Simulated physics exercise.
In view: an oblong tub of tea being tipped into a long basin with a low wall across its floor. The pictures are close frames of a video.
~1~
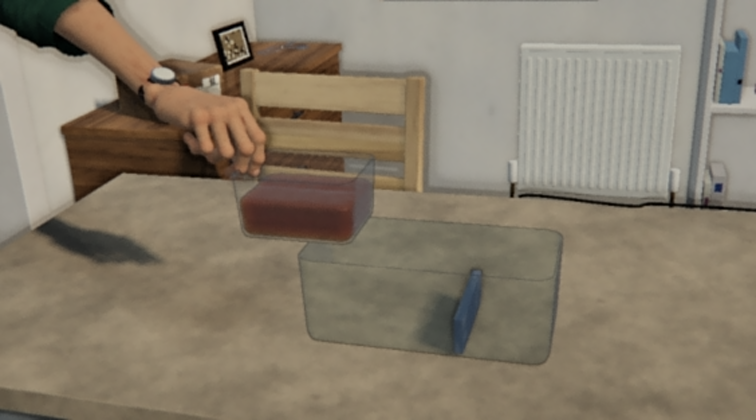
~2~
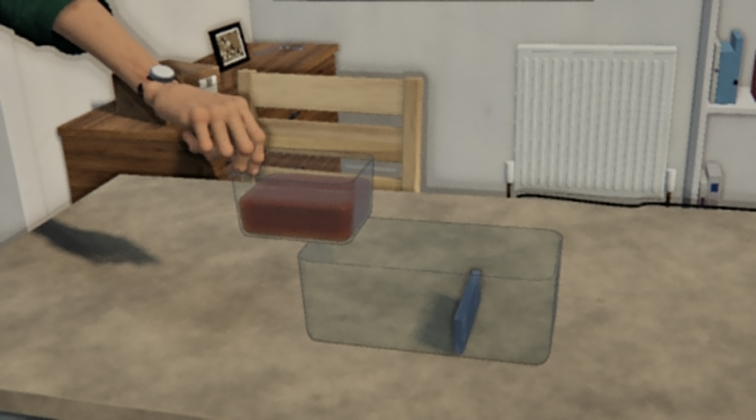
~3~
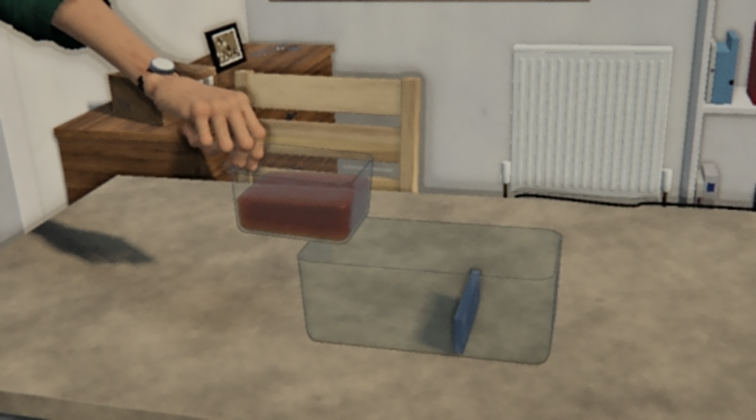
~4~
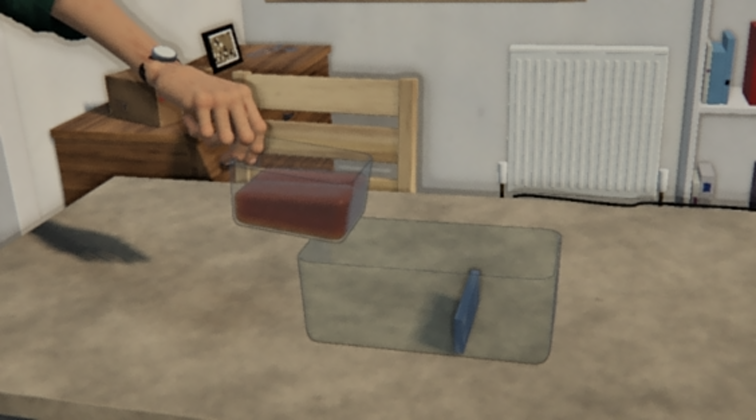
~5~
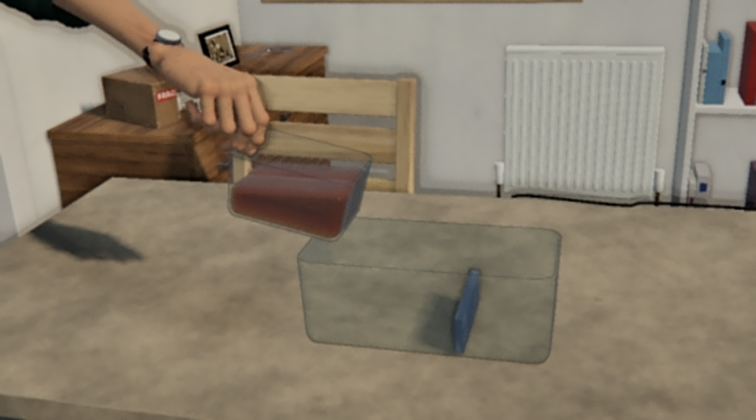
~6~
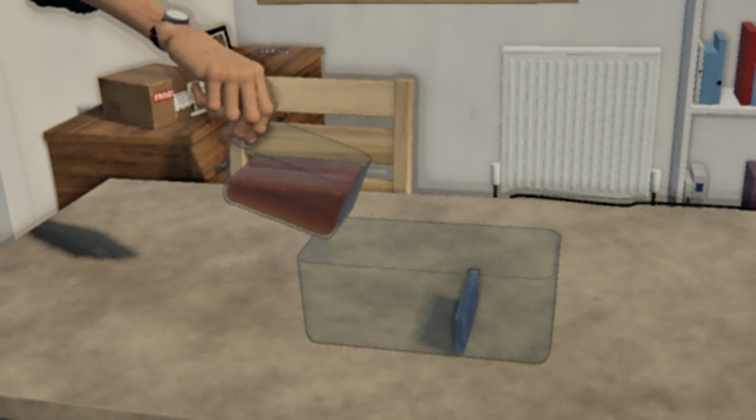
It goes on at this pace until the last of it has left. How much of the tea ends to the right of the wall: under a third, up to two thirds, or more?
It comes to less than a third.
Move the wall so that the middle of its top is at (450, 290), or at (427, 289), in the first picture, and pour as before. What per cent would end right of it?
Near 40 % and 80 %.
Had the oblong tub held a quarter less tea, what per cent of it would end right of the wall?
Near 5 %.
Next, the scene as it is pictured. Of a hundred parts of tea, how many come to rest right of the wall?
Roughly 15 in a hundred.
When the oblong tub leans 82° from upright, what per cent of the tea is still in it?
Some 50 per cent.
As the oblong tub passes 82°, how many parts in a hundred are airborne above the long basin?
Some 40 per cent.
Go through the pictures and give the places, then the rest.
The first picture shows tilt 0°; pouring edge (364, 171); surface from (255, 185) to (364, 192); the long basin's rim runs from (314, 237) to (559, 257); the wall's top is at (468, 295).
The second picture shows tilt 1°; pouring edge (364, 171); surface from (253, 185) to (363, 191).
The third picture shows tilt 3°; pouring edge (363, 171); surface from (252, 184) to (362, 188).
The fourth picture shows tilt 7°; pouring edge (363, 171); surface from (249, 180) to (360, 185).
The fifth picture shows tilt 12°; pouring edge (362, 172); surface from (246, 174) to (359, 181).
The sixth picture shows tilt 19°; pouring edge (362, 172); surface from (242, 166) to (358, 176).
A moment on, the oblong tub is tipped on its side and 49 per cent is still to pour, 9 is left of the wall and 0 right of it.
Next, the oblong tub is tipped right over and 5 per cent is still to pour, 71 is left of the wall and 13 right of it.
Then the oblong tub is tipped right over and 0 per cent is still to pour, 82 is left of the wall and 13 right of it.
Later the oblong tub is tipped right over and 0 per cent is still to pour, 80 is left of the wall and 15 right of it.
In the end 79 per cent lies left of the wall, 15 right of it and 6 outside.
